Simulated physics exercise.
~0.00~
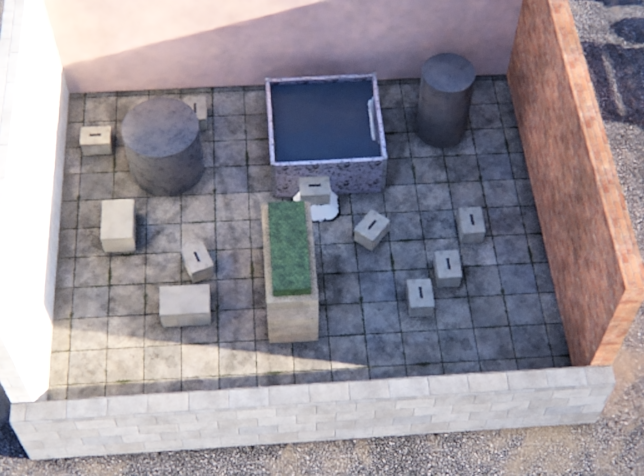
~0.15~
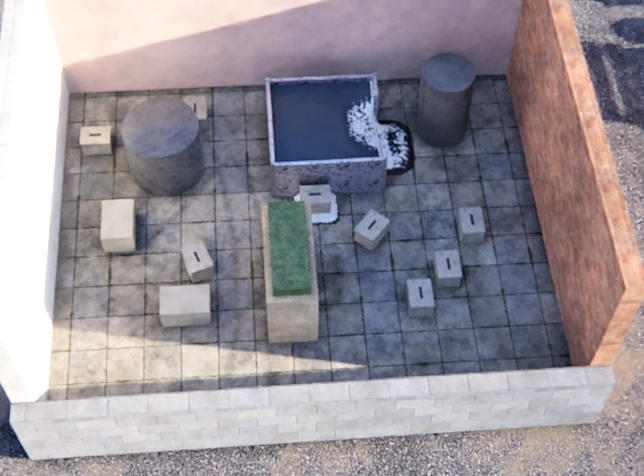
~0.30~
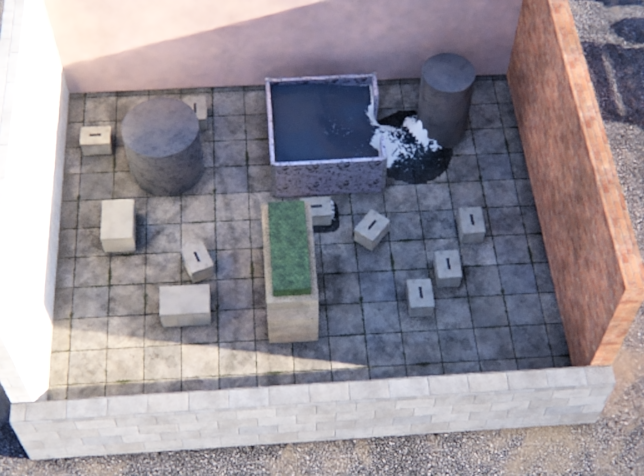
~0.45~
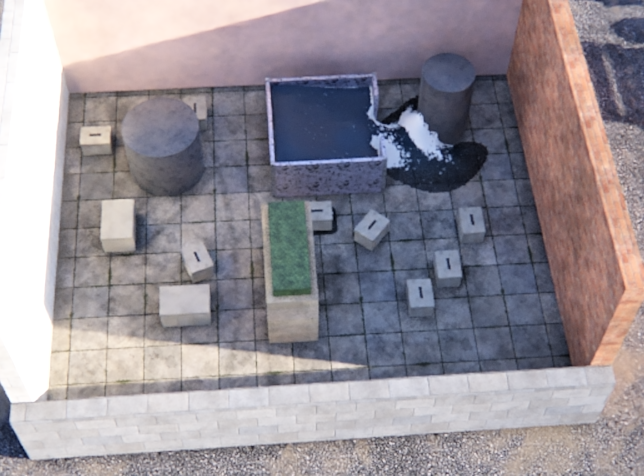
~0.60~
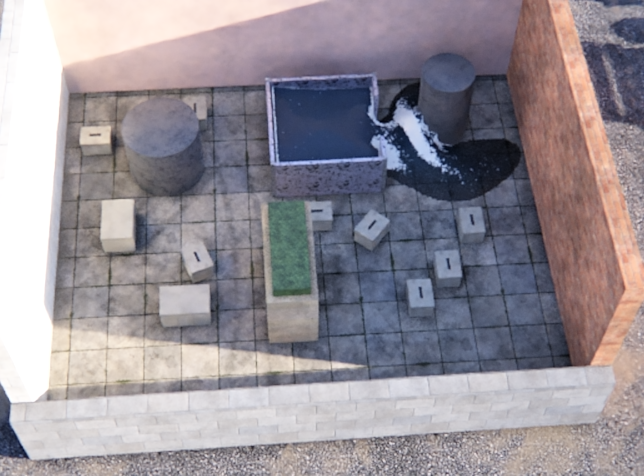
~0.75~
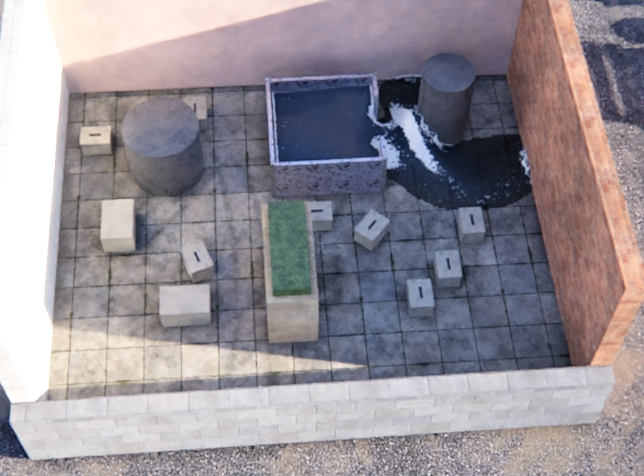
Water pouring from the torn right side of an open tank, spreading dark across paving past a grey cylinder to a brick wall.
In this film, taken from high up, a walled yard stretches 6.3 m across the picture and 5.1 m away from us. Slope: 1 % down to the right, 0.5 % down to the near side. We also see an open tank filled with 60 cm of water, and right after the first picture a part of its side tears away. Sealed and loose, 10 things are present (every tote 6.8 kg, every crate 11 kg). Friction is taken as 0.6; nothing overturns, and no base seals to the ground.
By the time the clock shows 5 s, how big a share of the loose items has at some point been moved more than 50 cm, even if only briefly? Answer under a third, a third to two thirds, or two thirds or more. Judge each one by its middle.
Under a third.
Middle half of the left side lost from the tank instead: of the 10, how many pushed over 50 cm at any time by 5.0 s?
Then 5 of them would.
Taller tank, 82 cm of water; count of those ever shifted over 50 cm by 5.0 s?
The answer would then be 1.
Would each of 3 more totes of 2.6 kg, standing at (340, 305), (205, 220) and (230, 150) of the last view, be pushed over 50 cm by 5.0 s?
Answers in order are does not cross, does not cross and does not cross.
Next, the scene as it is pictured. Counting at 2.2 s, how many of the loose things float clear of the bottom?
Count at that moment: 0.
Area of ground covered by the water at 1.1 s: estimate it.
Roughly 6.0 m2 of it is wet.
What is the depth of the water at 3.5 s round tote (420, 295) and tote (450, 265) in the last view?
Close to 0 and 1 centimetres.
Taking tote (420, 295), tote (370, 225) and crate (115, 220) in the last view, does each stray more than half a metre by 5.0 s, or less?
Taking them in turn, the answers are smaller, smaller and smaller.
After 1.1 s 0 of 10 are over 50 cm from their spots; 0 afloat.
After 2.2 s 1 of 10 are over 50 cm from their spots; 0 afloat.
After 3.5 s 1 of 10 are over 50 cm from their spots; 1 afloat.
After 5.0 s 1 of 10 are over 50 cm from their spots, and 1 have been at some point; 0 afloat.
